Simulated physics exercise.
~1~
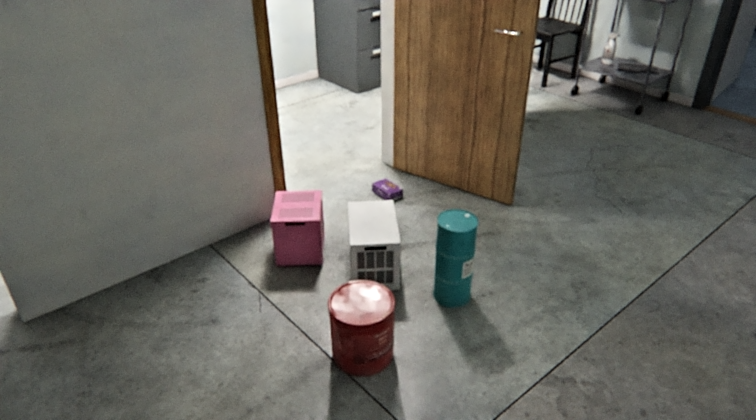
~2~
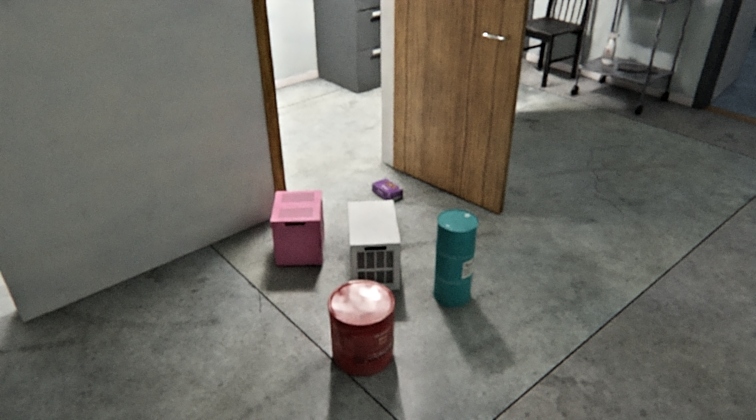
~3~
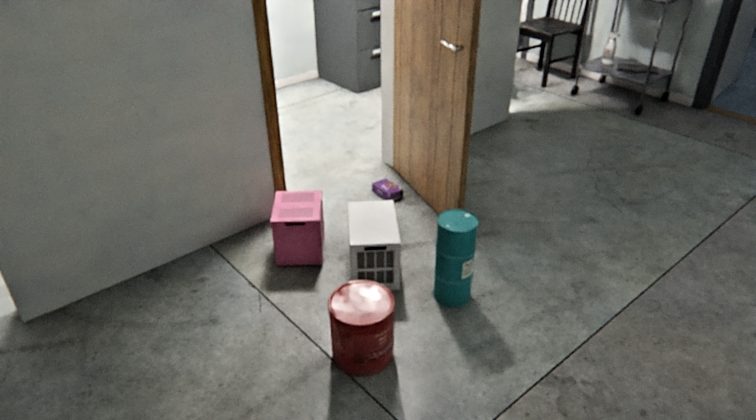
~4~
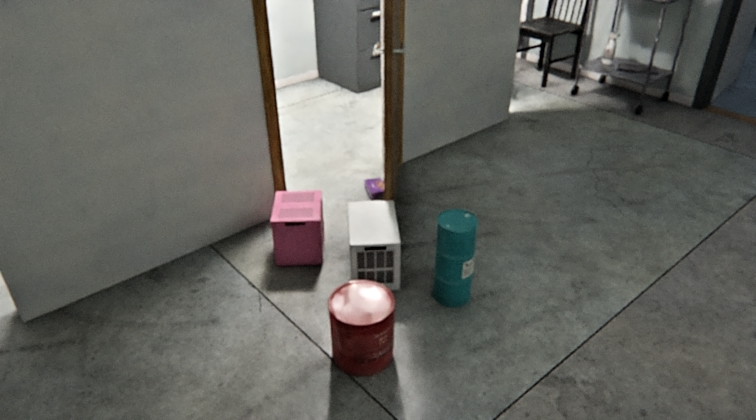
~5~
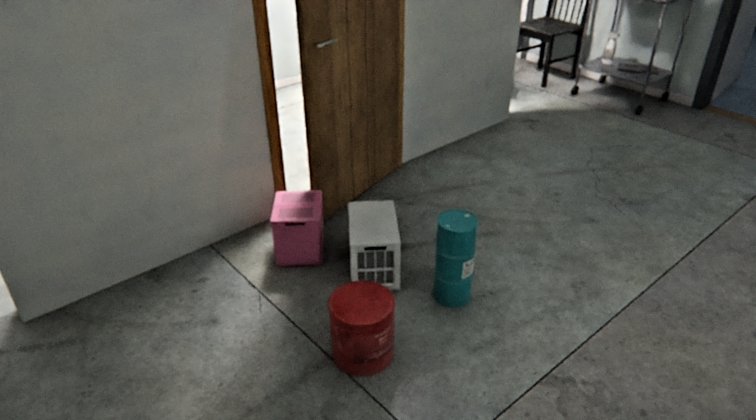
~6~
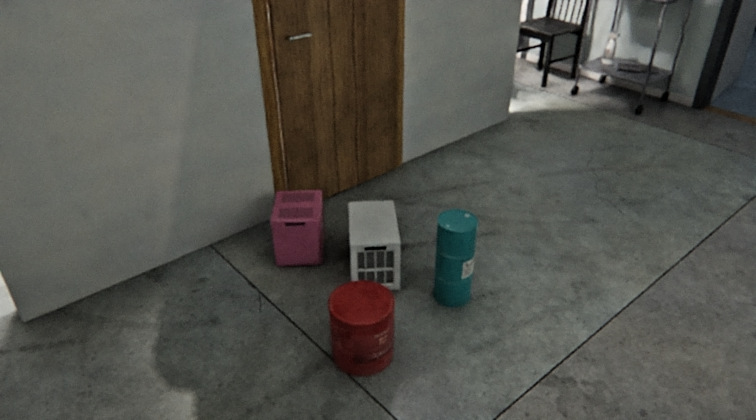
A wooden door stands open in a grey-floored room, seen from a raised, still viewpoint, with a filing cabinet beyond the doorway and a chair and cart at the upper right. In front of it are a pink tote at left, a white crate in the middle, a turquoise canister at right and a red pail nearest, while a small purple packet lies near the doorway. The door swings leftward toward its frame, and the packet shifts slightly left, then disappears behind it. The door keeps swinging and ends shut, with the packet out of view and the other four objects unmoved.
